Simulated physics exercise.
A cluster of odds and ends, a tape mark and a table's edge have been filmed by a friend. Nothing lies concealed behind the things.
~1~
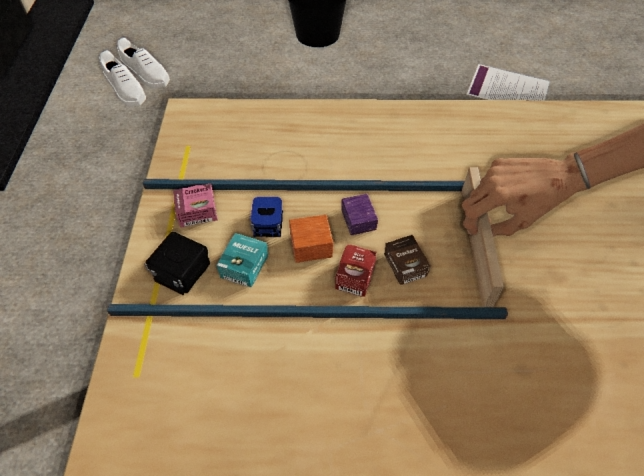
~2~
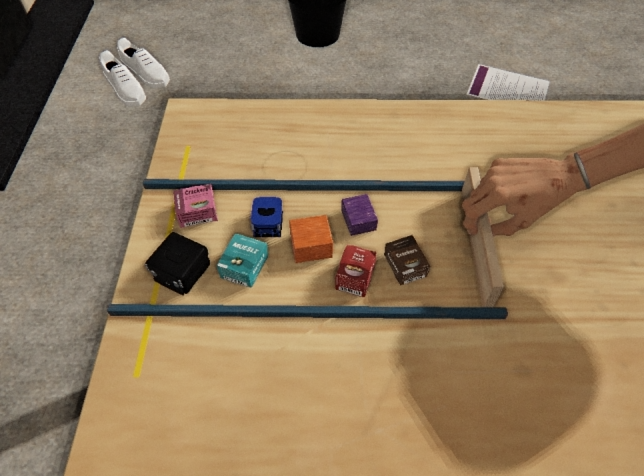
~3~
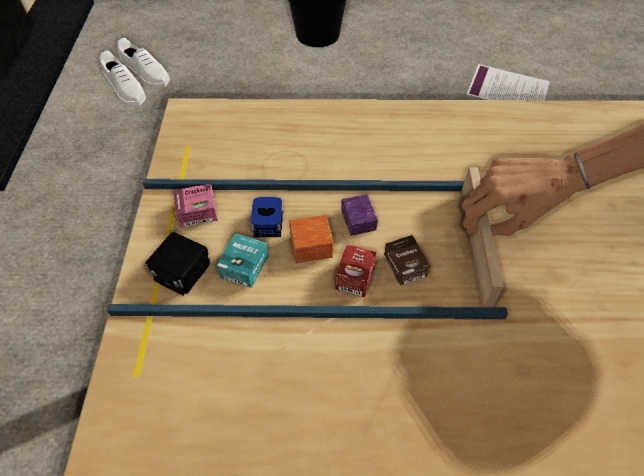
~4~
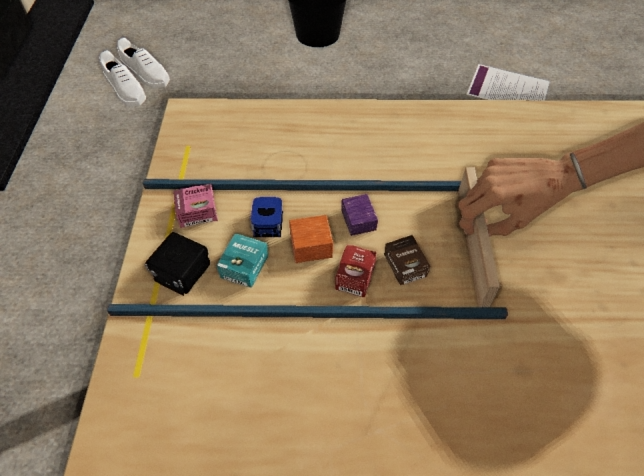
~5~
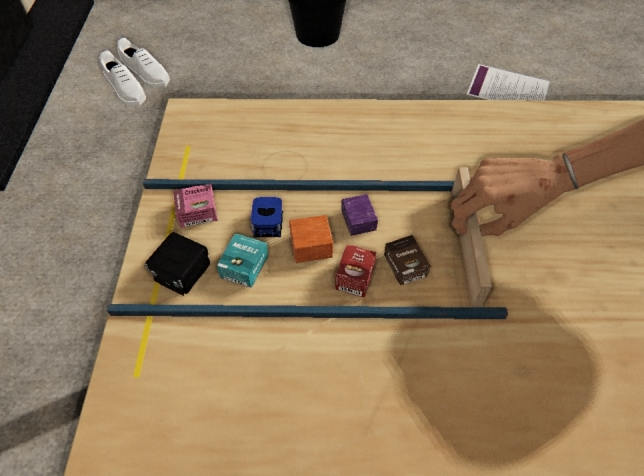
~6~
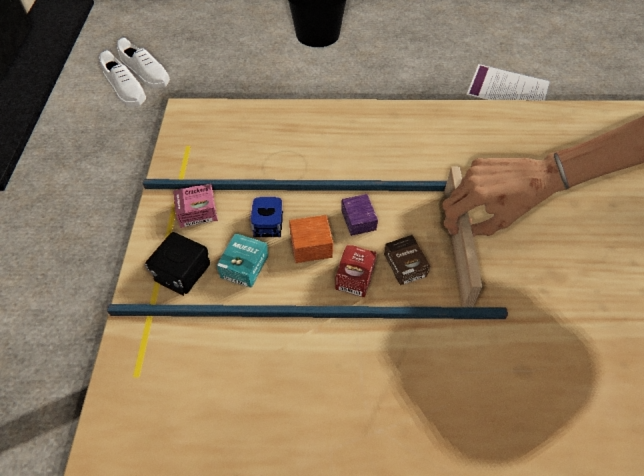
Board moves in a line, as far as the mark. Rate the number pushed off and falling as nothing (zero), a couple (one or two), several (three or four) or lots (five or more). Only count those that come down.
It is lots.
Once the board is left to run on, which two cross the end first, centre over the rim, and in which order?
Earliest first - pink box, black case.
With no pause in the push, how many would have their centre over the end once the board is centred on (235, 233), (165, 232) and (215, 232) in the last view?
It comes out as 0, then 5, then 0.
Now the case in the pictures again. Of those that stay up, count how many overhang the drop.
That'd be 0.
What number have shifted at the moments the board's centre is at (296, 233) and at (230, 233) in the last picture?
Respectively 7 and 8.
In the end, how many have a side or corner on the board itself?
The count in contact is 3.
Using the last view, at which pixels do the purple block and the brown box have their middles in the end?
Purple block at (159, 208), brown box at (147, 249).
A little later, none off yet; black case at rest near (180, 263); pink box at rest near (195, 206); turquoise box at rest near (243, 261).
When it is over, the number that fall off is five or more; down, orange block, blue case, turquoise box, pink box and black case.
